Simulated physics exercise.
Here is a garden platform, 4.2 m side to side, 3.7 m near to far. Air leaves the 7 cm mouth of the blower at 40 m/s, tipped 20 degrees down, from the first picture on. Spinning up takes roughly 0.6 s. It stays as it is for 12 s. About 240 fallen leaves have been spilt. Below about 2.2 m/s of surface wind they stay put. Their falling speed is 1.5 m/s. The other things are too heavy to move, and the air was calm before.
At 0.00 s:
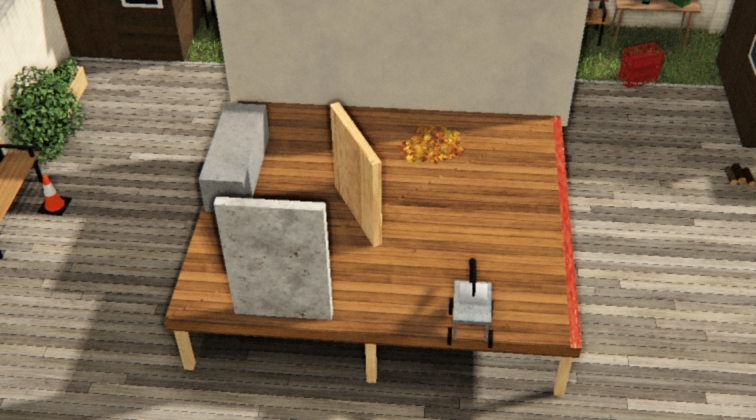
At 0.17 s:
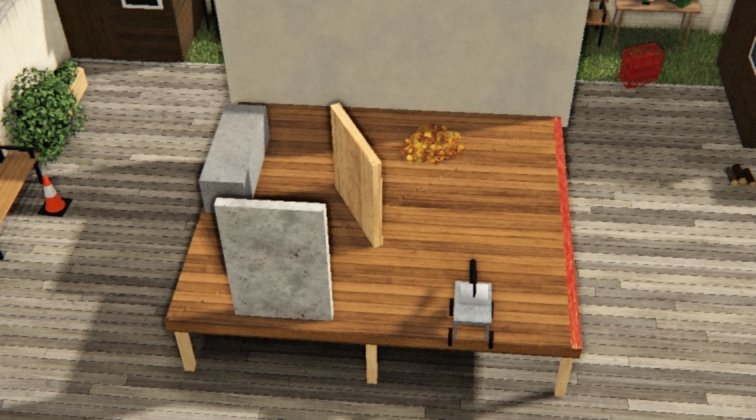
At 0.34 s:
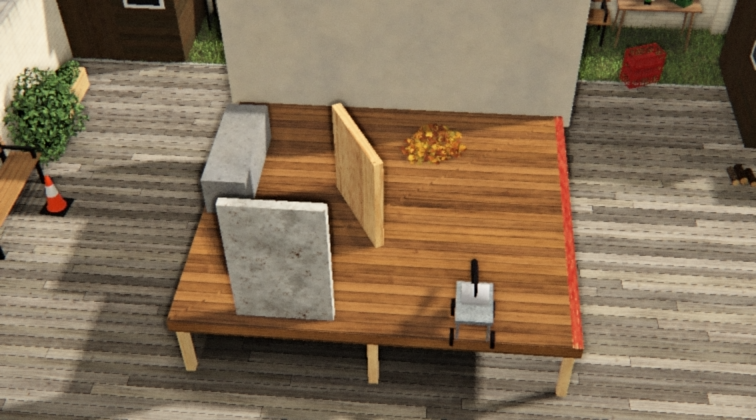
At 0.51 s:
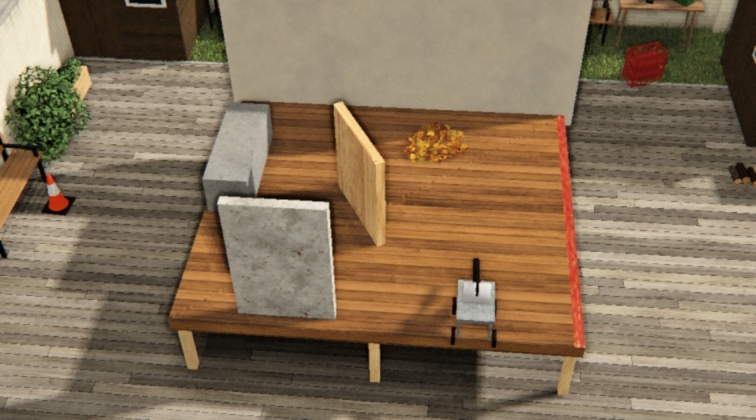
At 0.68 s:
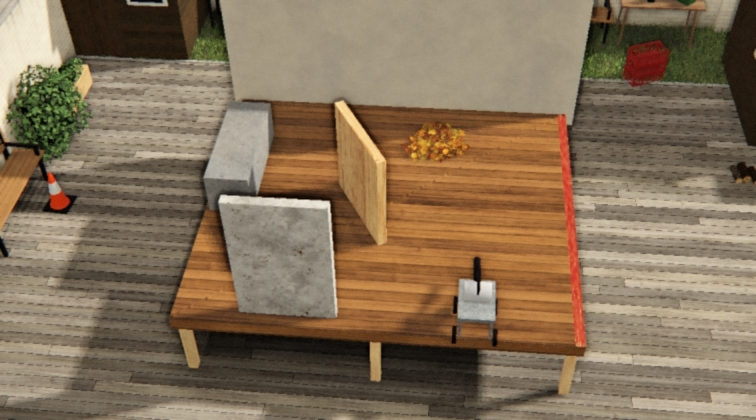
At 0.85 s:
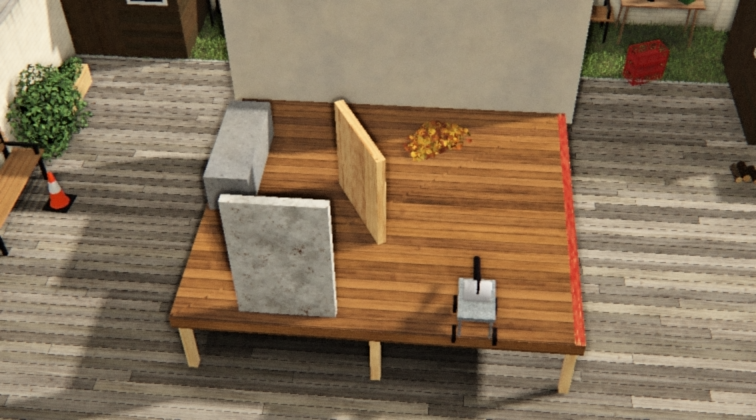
A raised garden platform of brown planks, seen from high in front, stands on grey decking before a pale wall. It holds a grey stone seat at back left, an upright grey slab and wooden screen, golden leaves near the back, a small grey blower at front right, and a red right edge. The view drifts very slightly while the leaves lie still, then a few shift slightly within their patch.
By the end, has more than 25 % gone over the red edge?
More than a quarter over the red edge: No.
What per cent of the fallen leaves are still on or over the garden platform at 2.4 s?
Near 100 %.
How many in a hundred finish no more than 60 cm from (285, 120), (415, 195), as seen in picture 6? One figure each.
In turn about 20 %, 0 %.
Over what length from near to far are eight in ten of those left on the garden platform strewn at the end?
Roughly 0.0 m.
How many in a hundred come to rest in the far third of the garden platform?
About 100 %.
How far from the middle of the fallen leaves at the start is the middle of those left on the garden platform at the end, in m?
Roughly 1.2 m.
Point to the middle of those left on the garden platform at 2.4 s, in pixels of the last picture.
At about (406, 104).
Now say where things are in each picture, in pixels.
The middle of the fallen leaves is near (432, 146), none has stirred yet and the mouth of the blower is at (473, 261), in the first picture.
The middle of the fallen leaves is near (434, 146), none has stirred yet and the red edge is centred on (570, 218), in the second picture.
The middle of the fallen leaves is near (435, 146), none has stirred yet, the top of a screen is at (357, 133) and the top of a stone seat is at (236, 141), in the third picture.
The middle of the fallen leaves is near (437, 145) and none has stirred yet, in the fourth picture.
The middle of the fallen leaves is near (438, 144) and none has stirred yet, in the fifth picture.
The middle of the fallen leaves is near (436, 138), the farthest in sight from the blower is at (436, 126) and about 20 % have left their places, in the sixth picture.
After 2.4 s, 0 % are over the red edge; the middle of those still in play is near (406, 104); 15 % have settled or left.
After 3.8 s, 0 % are over the red edge; the middle of those still in play is near (396, 104); 28 % have settled or left.
After 6.6 s, 0 % are over the red edge; the middle of those still in play is near (383, 103); 36 % have settled or left.
After 12.0 s, at the end, 0 % are over the red edge; the middle of those still in play is near (360, 103).
